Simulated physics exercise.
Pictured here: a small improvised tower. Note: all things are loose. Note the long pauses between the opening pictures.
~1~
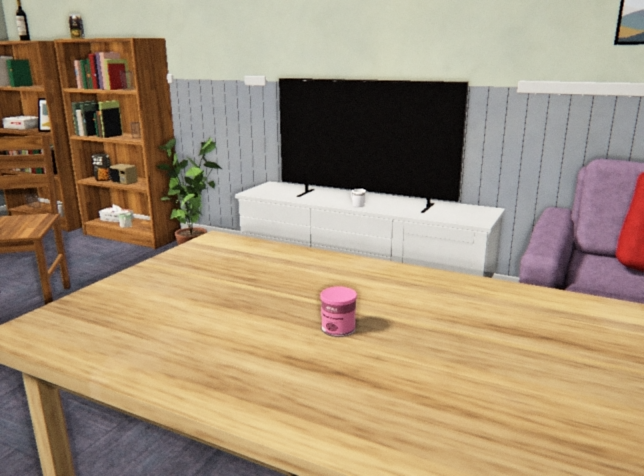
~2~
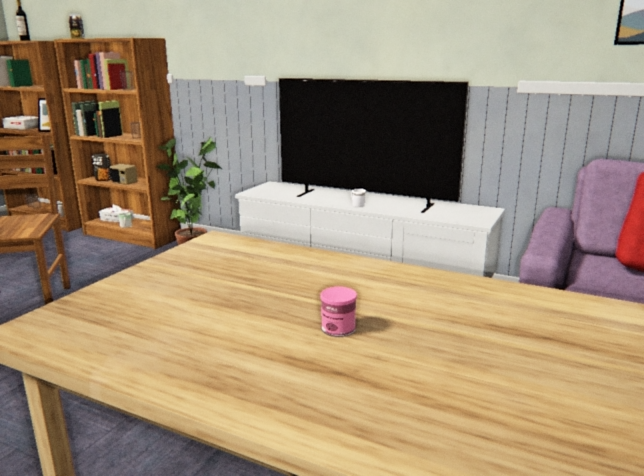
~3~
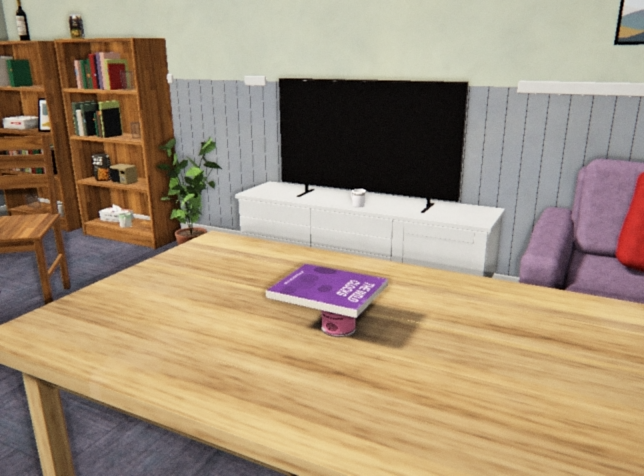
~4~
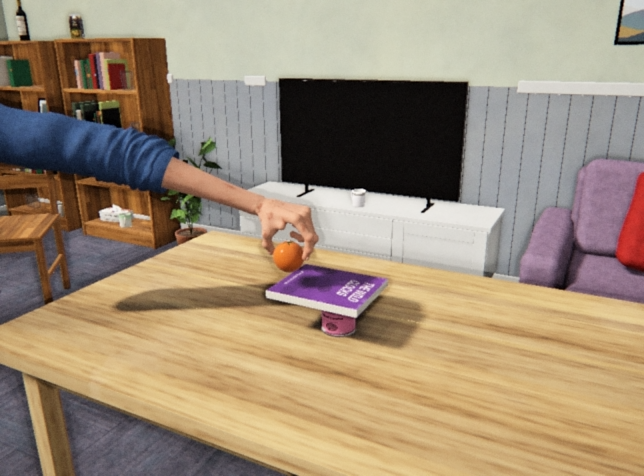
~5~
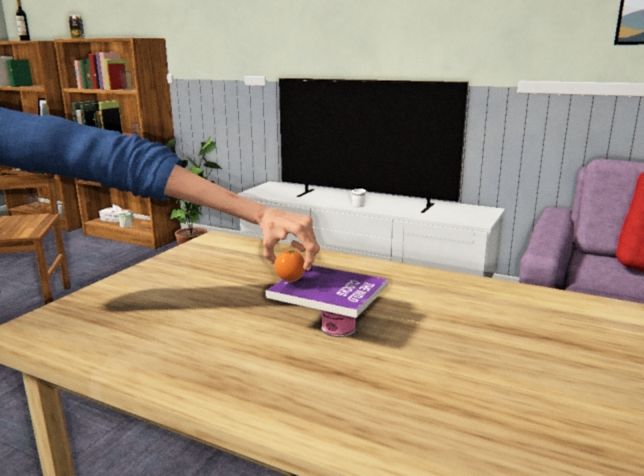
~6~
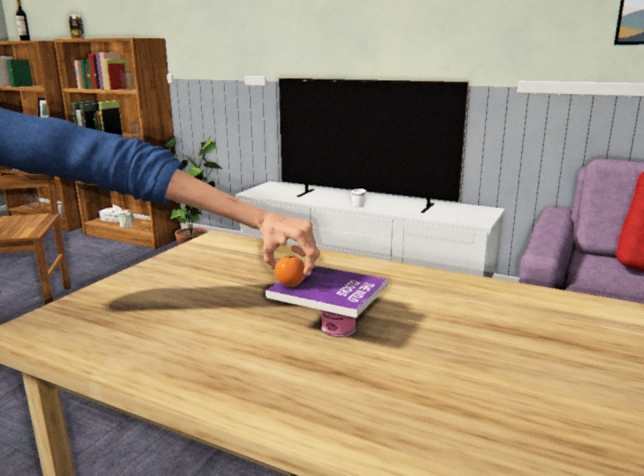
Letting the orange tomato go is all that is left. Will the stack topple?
Yes, it topples.
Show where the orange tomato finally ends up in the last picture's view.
In the final view it sits at roughly (230, 306).
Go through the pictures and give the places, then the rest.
In the first frame, the last thing is not in view yet; pink tin (339, 312).
In the second frame, the last thing is not in view yet; pink tin (339, 312).
In the third frame, the last thing is not in view yet.
In the fourth frame, coming down; orange tomato (289, 257).
In the fifth frame, coming down; orange tomato (290, 266).
In the sixth frame, in place under the hand; orange tomato (290, 271).
Then, 0.40 s past the last view, orange tomato now fallen; purple book rocked 48° from its first pose.
Then, 0.60 s past the last view, purple book rocked 34° from its first pose.
Then, 0.80 s past the last view, purple book now fallen.
Finally, fallen, orange tomato and purple book; pink tin still in place. Final places as the last picture's camera would see them, orange tomato near (230, 306). The stack gives way.
